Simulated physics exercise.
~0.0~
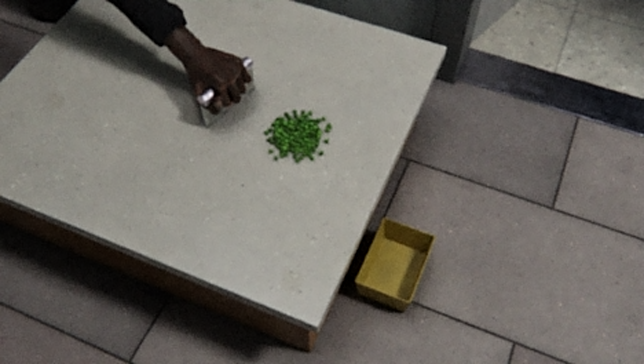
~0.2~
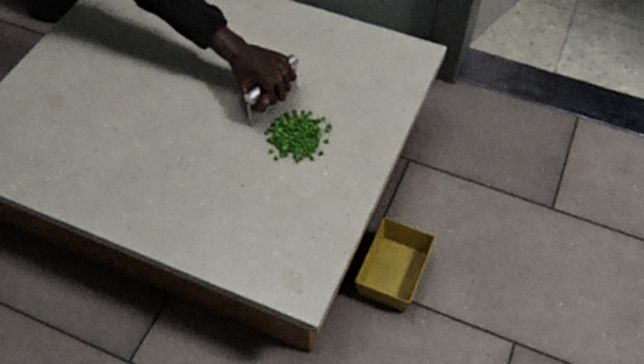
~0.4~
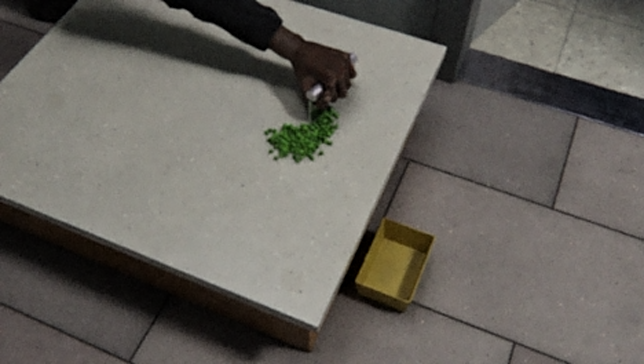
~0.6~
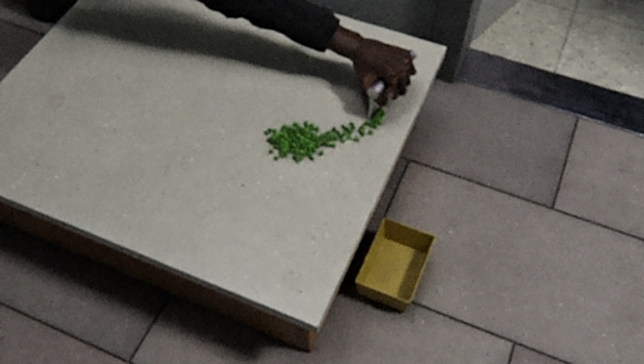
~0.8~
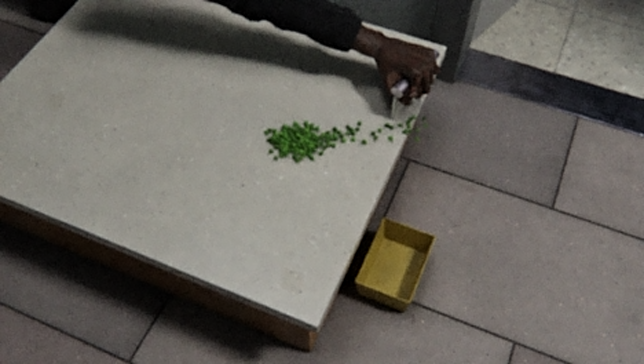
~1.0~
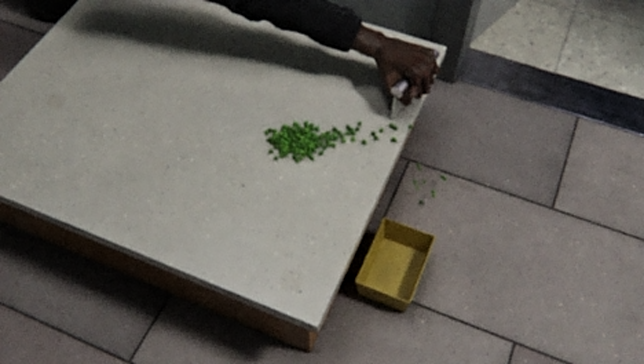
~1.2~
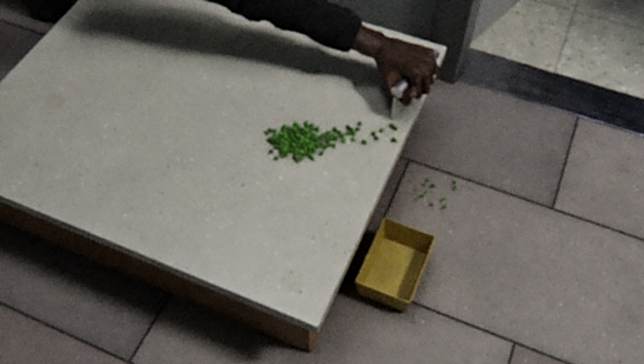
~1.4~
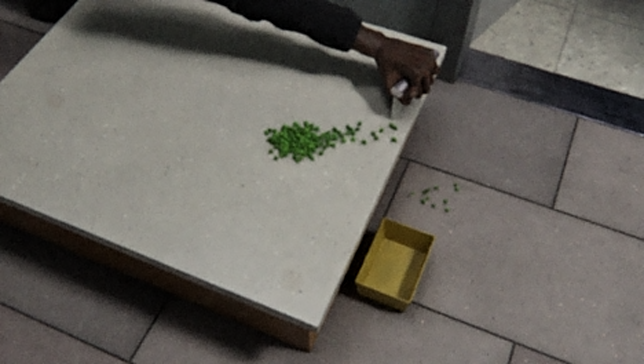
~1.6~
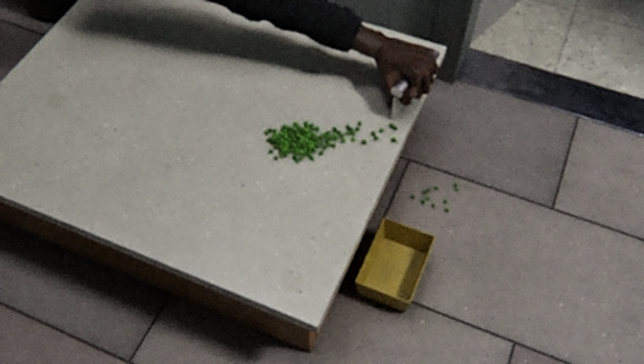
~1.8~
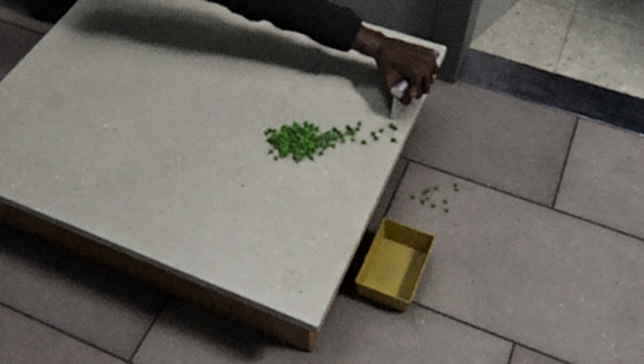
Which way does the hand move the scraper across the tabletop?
The hand moves the scraper to the right, until it stops at the table's edge.
